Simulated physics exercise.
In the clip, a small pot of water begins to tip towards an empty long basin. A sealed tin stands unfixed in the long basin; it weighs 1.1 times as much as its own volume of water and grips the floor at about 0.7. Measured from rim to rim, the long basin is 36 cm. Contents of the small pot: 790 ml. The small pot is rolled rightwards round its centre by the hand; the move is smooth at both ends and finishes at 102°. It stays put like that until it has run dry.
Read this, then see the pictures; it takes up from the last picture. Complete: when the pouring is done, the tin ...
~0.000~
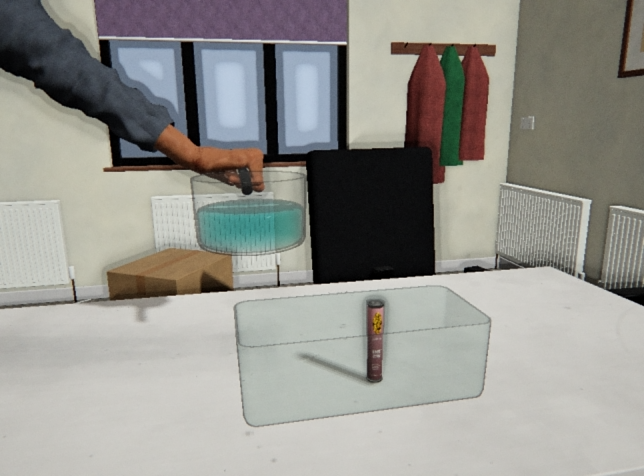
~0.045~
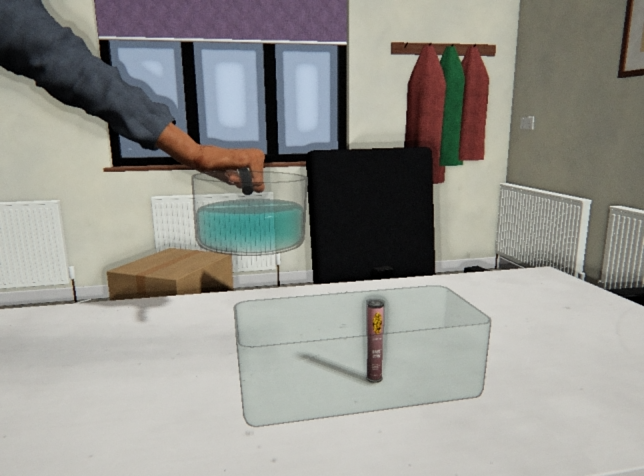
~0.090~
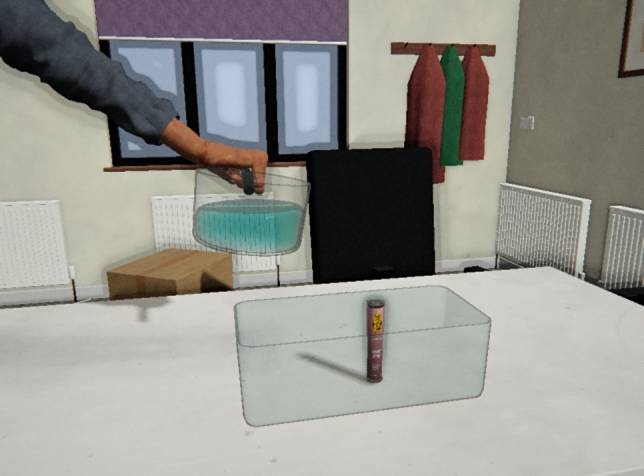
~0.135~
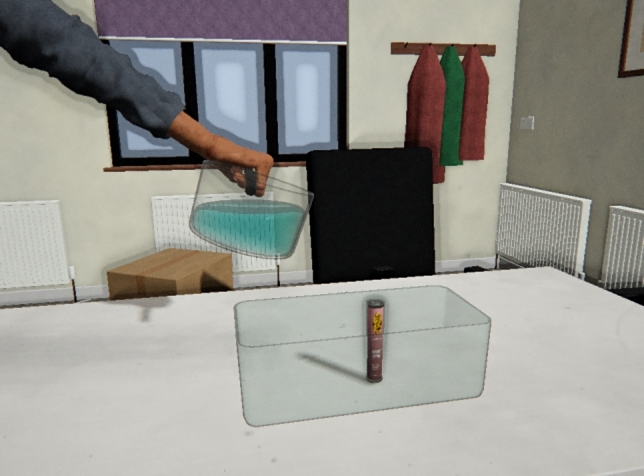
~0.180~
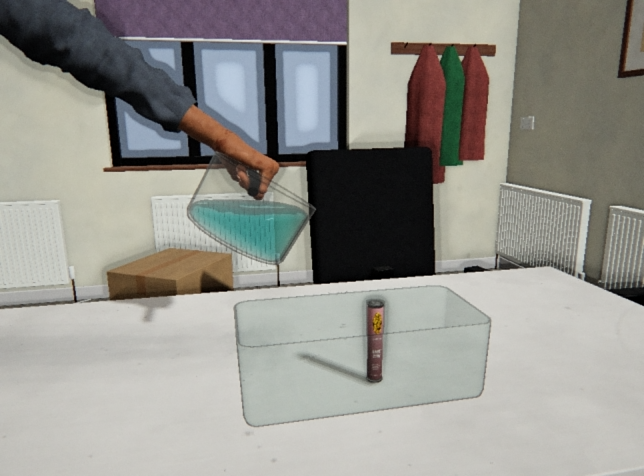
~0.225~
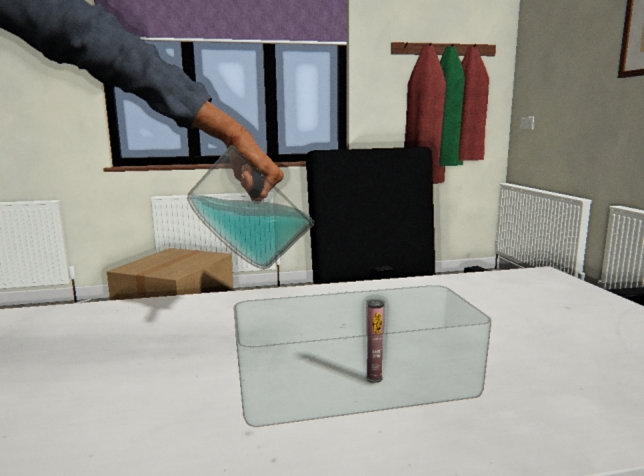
... is still on its feet.
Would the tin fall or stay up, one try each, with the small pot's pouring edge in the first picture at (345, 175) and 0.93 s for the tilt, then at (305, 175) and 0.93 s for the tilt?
Try 1: Tipped over; try 2: Tipped over.
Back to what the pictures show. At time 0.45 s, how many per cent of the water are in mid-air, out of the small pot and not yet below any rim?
Share: Roughly 48 per cent.
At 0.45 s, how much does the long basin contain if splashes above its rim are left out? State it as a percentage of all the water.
18 %, roughly.
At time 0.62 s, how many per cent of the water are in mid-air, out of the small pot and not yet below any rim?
Close to 10 in every hundred parts.
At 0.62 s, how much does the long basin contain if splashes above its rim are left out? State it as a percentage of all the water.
Some 78 per cent.
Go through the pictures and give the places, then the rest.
The first frame shows tilt 0°; pouring edge (305, 176); surface from (197, 209) to (302, 205); the long basin's rim runs from (236, 324) to (467, 303); the tin's top is at (375, 307).
The second frame shows tilt 2°; pouring edge (306, 178); surface from (197, 209) to (302, 205).
The third frame shows tilt 9°; pouring edge (309, 185); surface from (197, 208) to (303, 206).
The fourth frame shows tilt 19°; pouring edge (312, 195); surface from (194, 208) to (304, 208).
The fifth frame shows tilt 31°; pouring edge (313, 209); surface from (191, 204) to (307, 210).
The sixth frame shows tilt 46°; pouring edge (311, 224); surface from (191, 196) to (310, 214).
By 0.45 s the tilt is 101° and 34 per cent is still to pour; the tin stands where it began.
By 0.62 s the tilt is 102° and 12 per cent is still to pour; the tin stands where it began.
By 0.79 s the tilt is 102° and 3 per cent is still to pour; the tin stands where it began.
By 0.98 s the tilt is 102° and 0 per cent is still to pour; the tin stands where it began.
At rest the tin stands where it began.
